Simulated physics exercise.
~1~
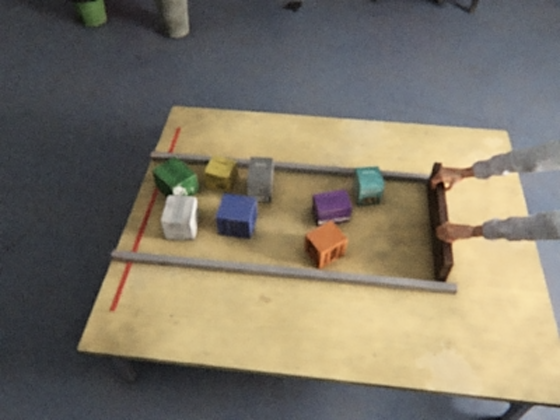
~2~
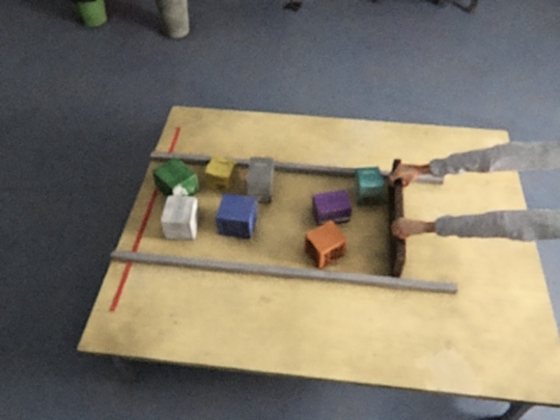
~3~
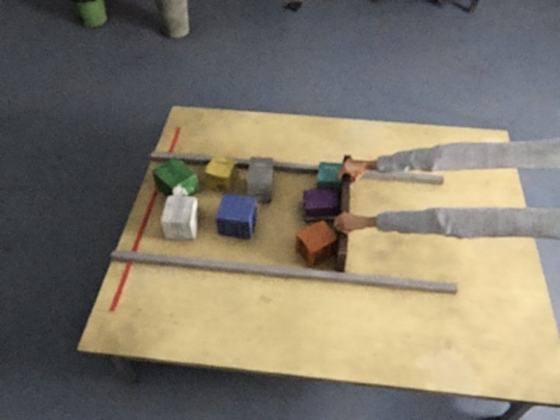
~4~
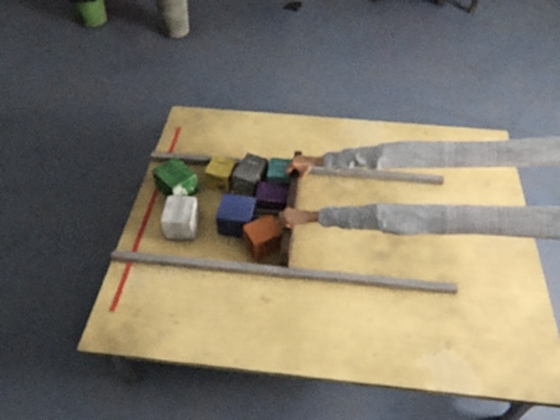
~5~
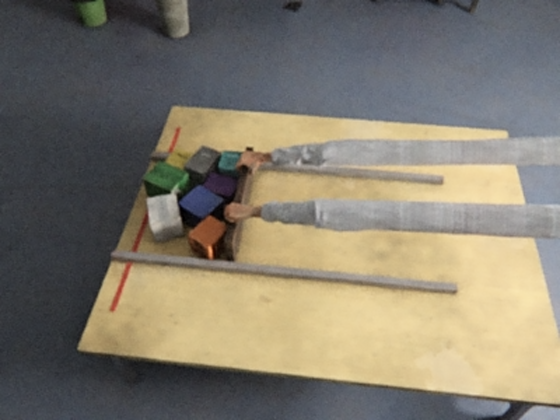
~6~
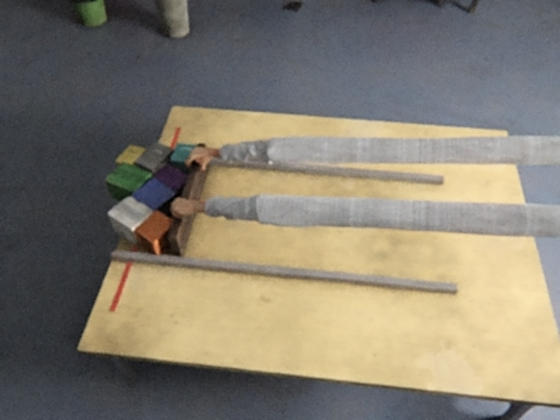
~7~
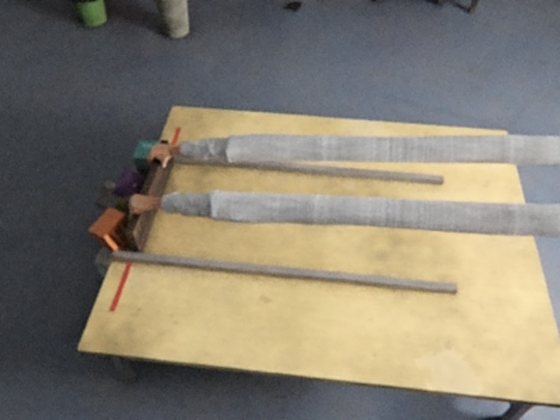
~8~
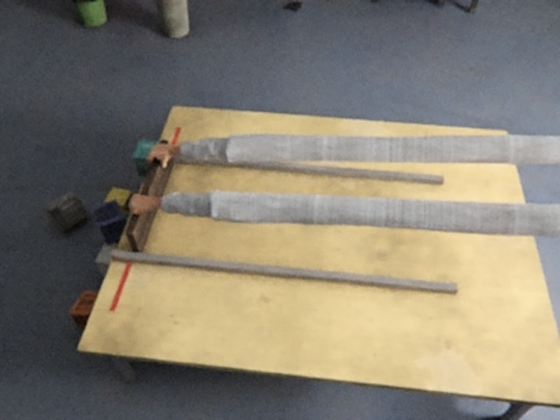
Two hands slid a dark plank left along a yellow table between two rails, gathering the scattered colourful boxes and shoving them past the red line, until most tumbled off the edge and the turquoise one stayed upright by the plank.
